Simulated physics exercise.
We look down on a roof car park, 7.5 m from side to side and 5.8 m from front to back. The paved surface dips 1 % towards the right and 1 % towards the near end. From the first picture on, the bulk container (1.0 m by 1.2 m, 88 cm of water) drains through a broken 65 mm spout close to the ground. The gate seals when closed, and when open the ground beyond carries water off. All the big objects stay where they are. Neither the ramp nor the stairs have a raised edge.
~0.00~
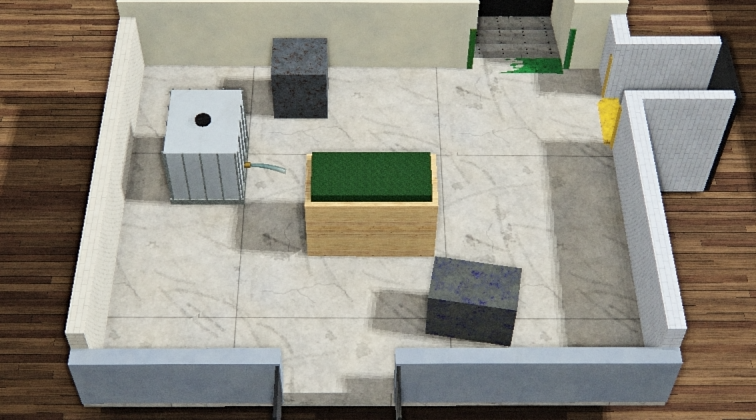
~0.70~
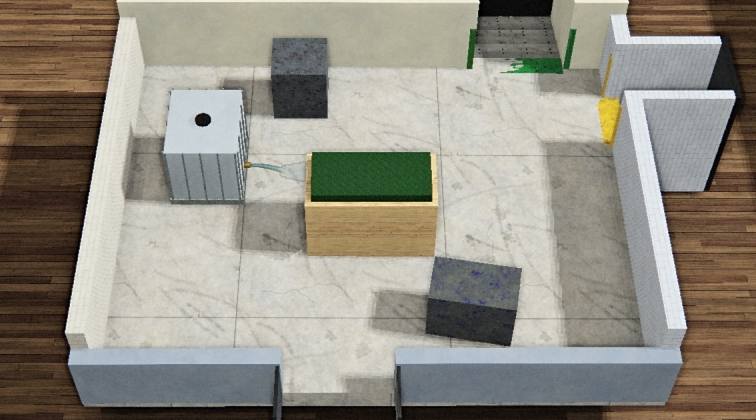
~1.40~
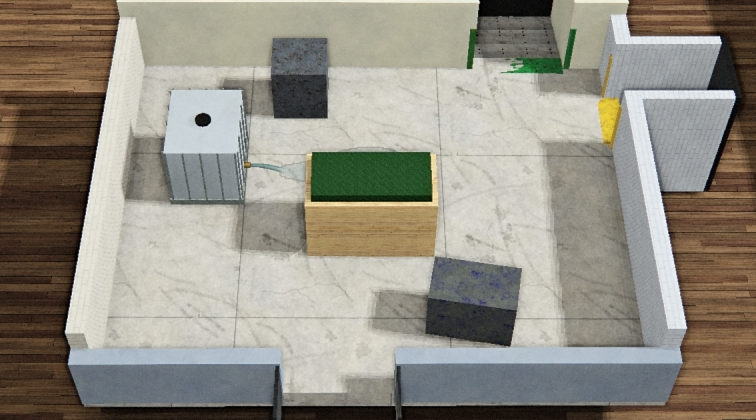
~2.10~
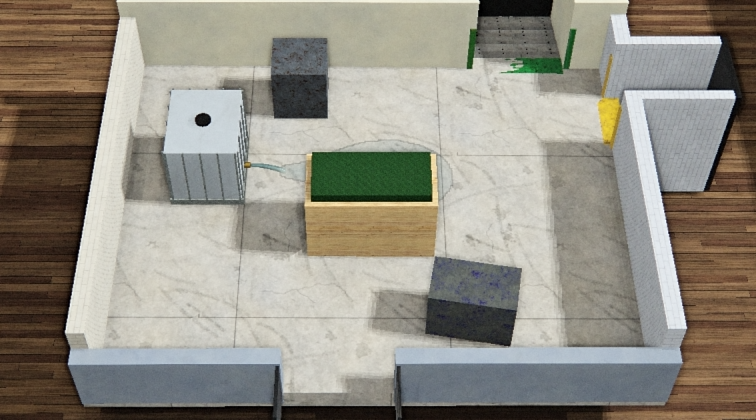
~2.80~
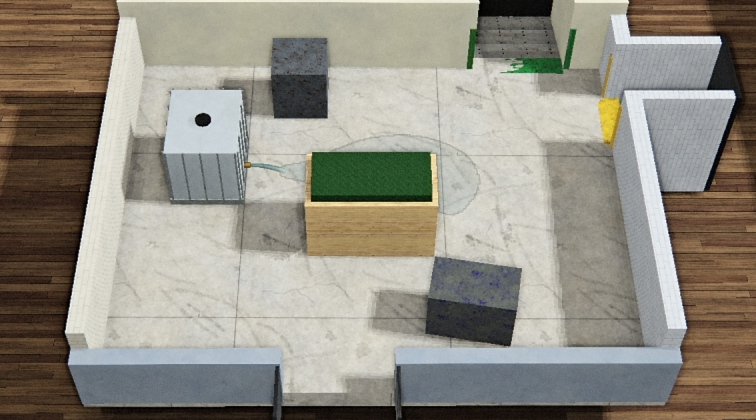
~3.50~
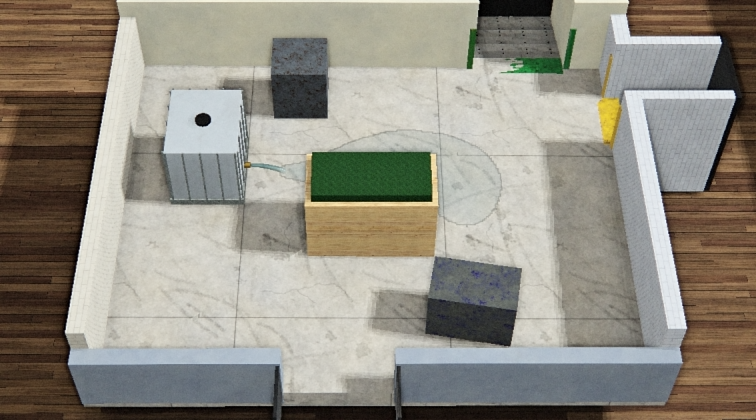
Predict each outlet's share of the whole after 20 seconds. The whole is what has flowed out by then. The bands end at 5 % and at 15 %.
The gateway takes not even 5 %; the stair shaft (marked yellow) takes under 5 %; the ramp down (marked green) takes not even 5 %.
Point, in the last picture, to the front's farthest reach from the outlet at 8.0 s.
Near (617, 220).
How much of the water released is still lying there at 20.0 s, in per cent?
Roughly 98 in a hundred.
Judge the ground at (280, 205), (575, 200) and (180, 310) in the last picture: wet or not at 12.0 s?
In that order: Still dry, flooded, dry.
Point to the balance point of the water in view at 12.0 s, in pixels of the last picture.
Around (507, 203).
After 5.0 s water covers 10 % of the floor and is deepest (2 cm) near (295, 171); gone so far, the gateway 0 %, the stair shaft (marked yellow) 0 %, the ramp down (marked green) 0 %.
After 8.0 s water covers 20 % of the floor and is deepest (2 cm) near (295, 171); gone so far, the gateway 0 %, the stair shaft (marked yellow) 0 %, the ramp down (marked green) 0 %.
After 12.0 s water covers 25 % of the floor and is deepest (2 cm) near (295, 171); gone so far, the gateway 0 %, the stair shaft (marked yellow) 0 %, the ramp down (marked green) 0 %.
After 16.0 s water covers 30 % of the floor and is deepest (4 cm) near (642, 378); gone so far, the gateway 0 %, the stair shaft (marked yellow) 1 %, the ramp down (marked green) 0 %.
After 20.0 s water covers 35 % of the floor and is deepest (4 cm) near (642, 378); gone so far, the gateway 0 %, the stair shaft (marked yellow) 2 %, the ramp down (marked green) 0 %.
